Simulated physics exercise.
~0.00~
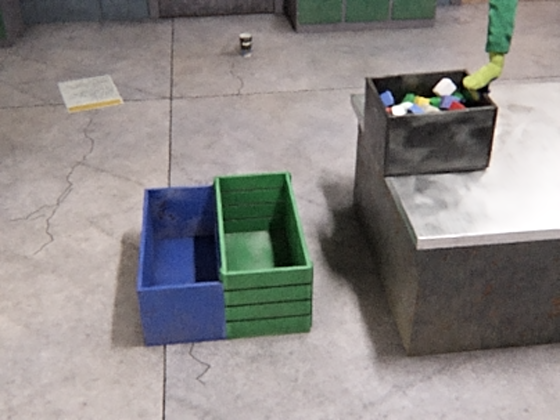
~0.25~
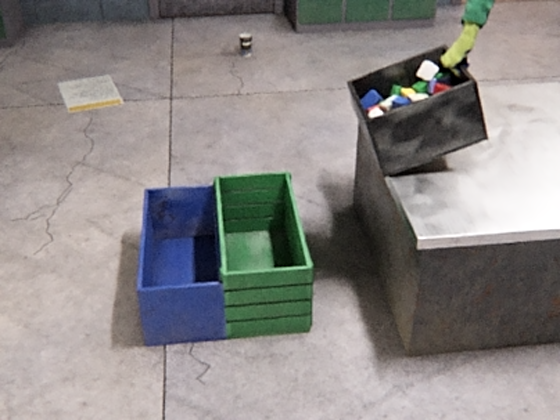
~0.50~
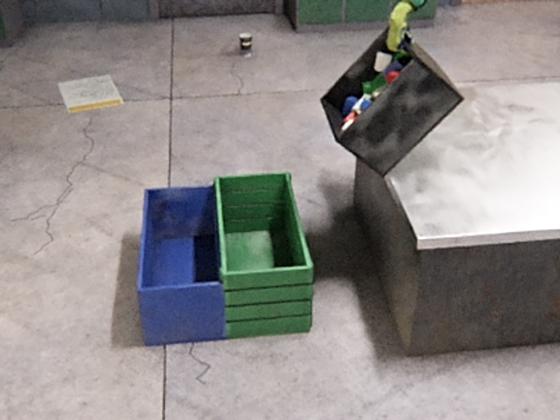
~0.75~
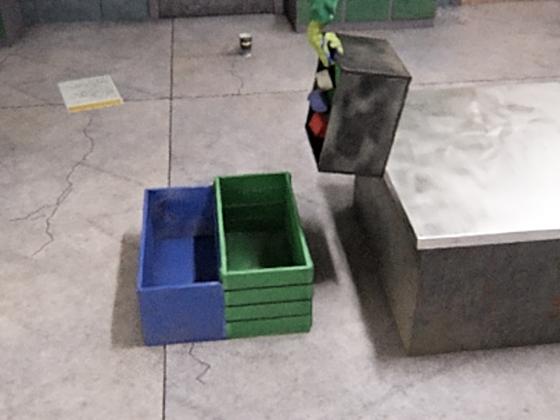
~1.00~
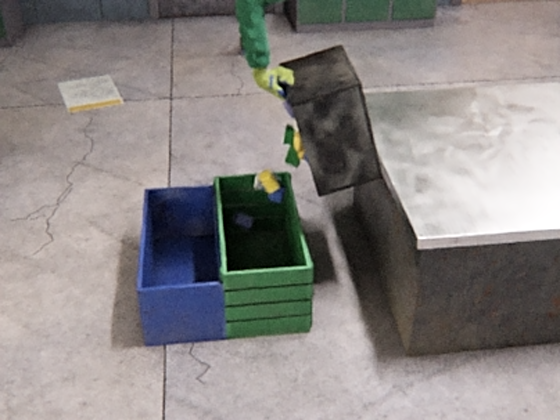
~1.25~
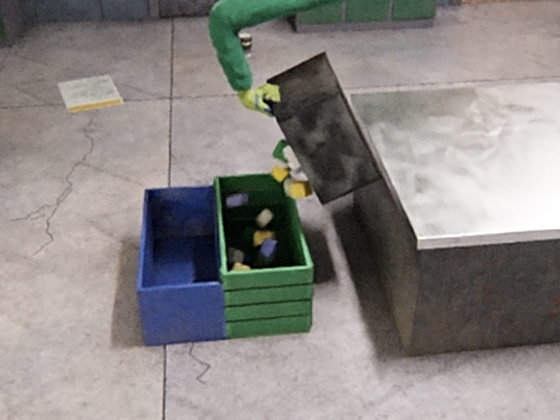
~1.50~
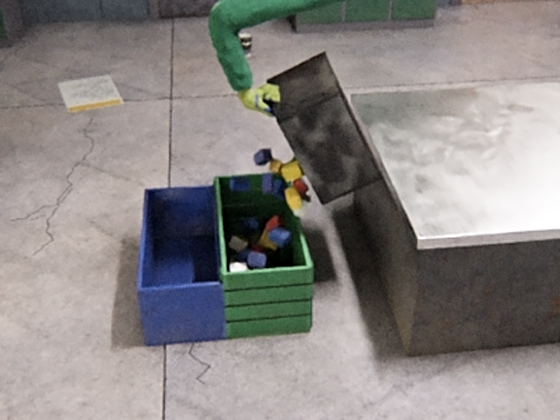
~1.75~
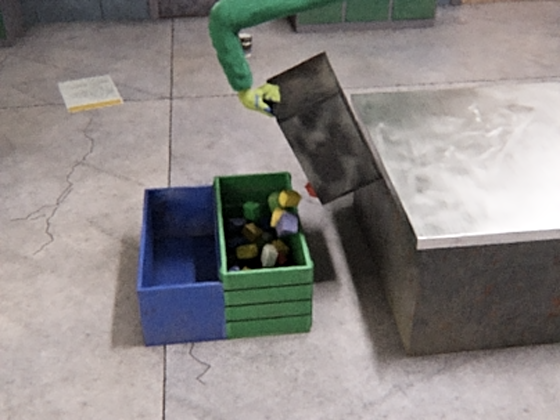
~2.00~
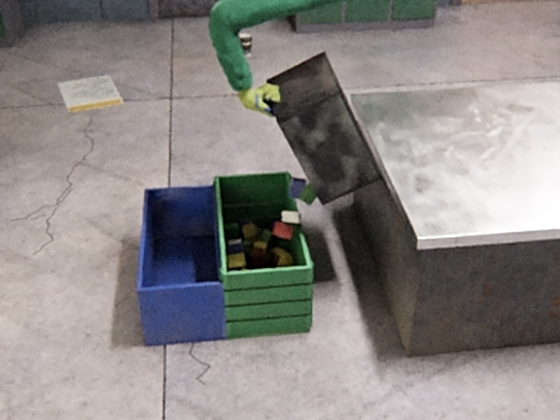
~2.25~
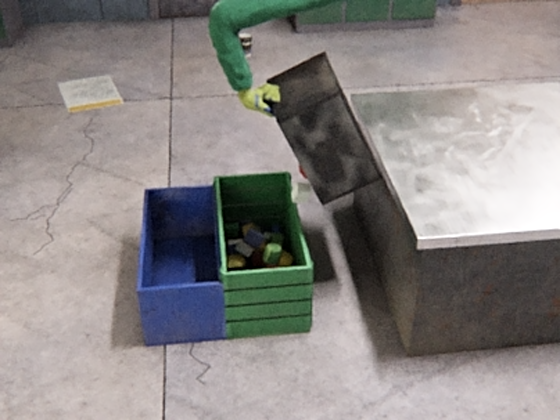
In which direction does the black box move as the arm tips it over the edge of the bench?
The black box moves to the left as it is tipped over the edge of the bench.
